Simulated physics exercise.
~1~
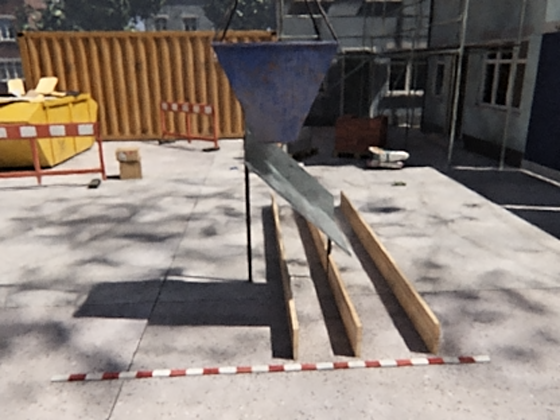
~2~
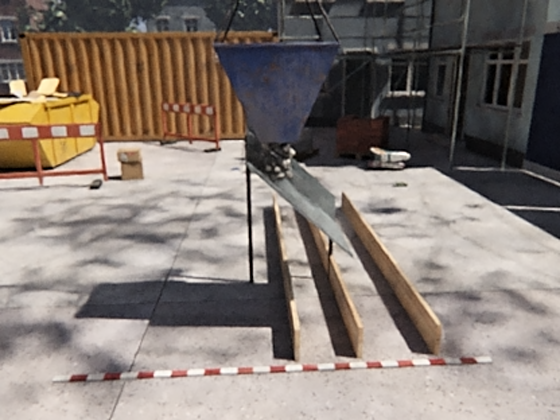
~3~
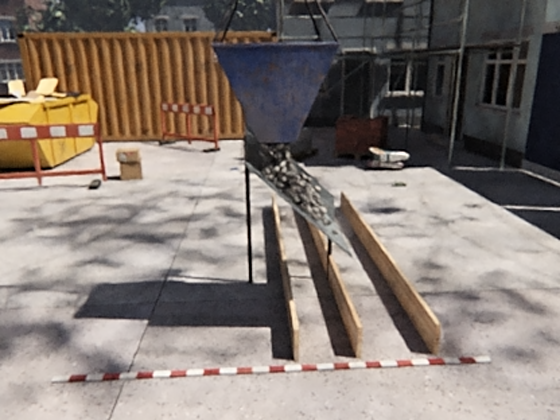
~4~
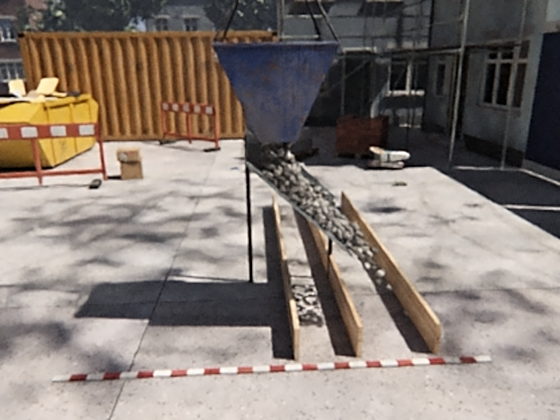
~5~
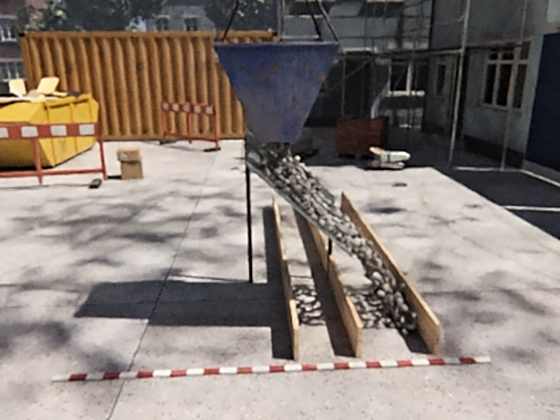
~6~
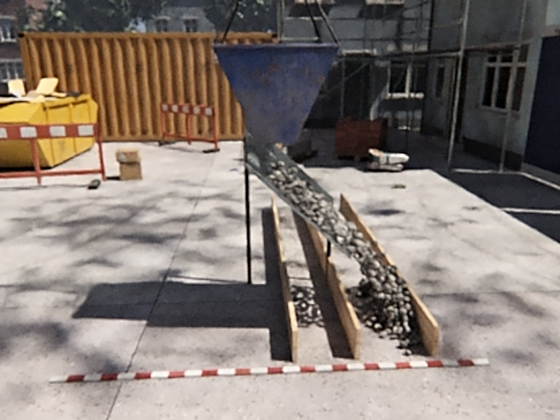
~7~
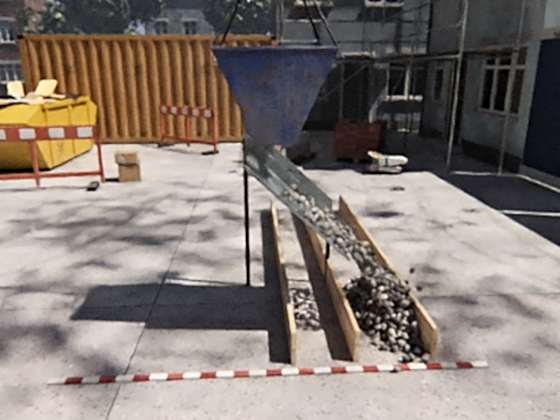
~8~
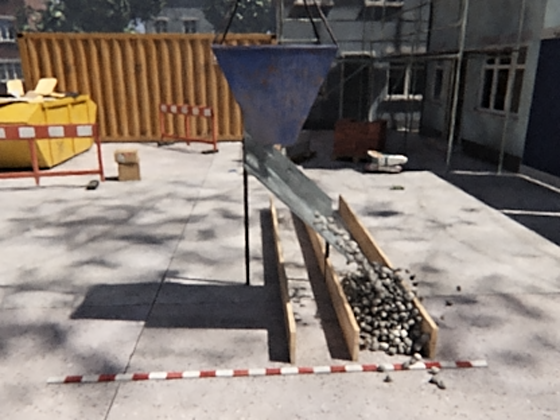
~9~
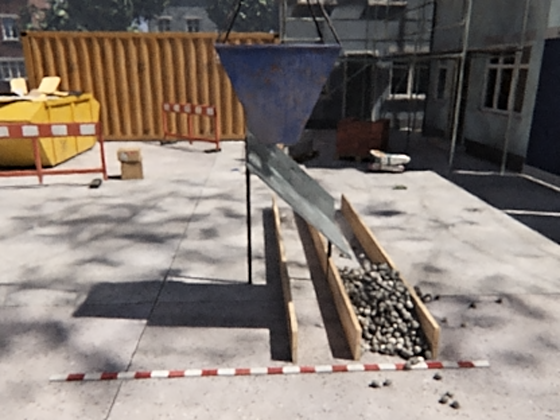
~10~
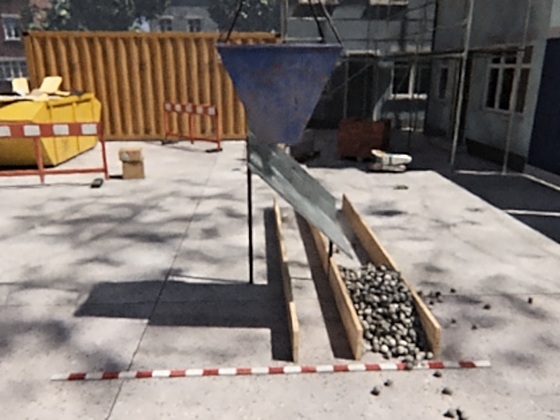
Rounded grey cobbles drop from a blue skip hanging still on a crane's lines in a sunlit paved yard, seen from slightly above by a gently swaying camera. Below it, a fixed steel slope leans down to the right towards three wooden boards forming two bays, with a red and white staff lying in front. A yellow skip, barriers and an ochre container stand behind. The stones slide down the steel, a few showing around the left bay, while most pour into the right bay and heap up. The steel empties, and nearly all rest in the right bay, with a few scattered beyond it.
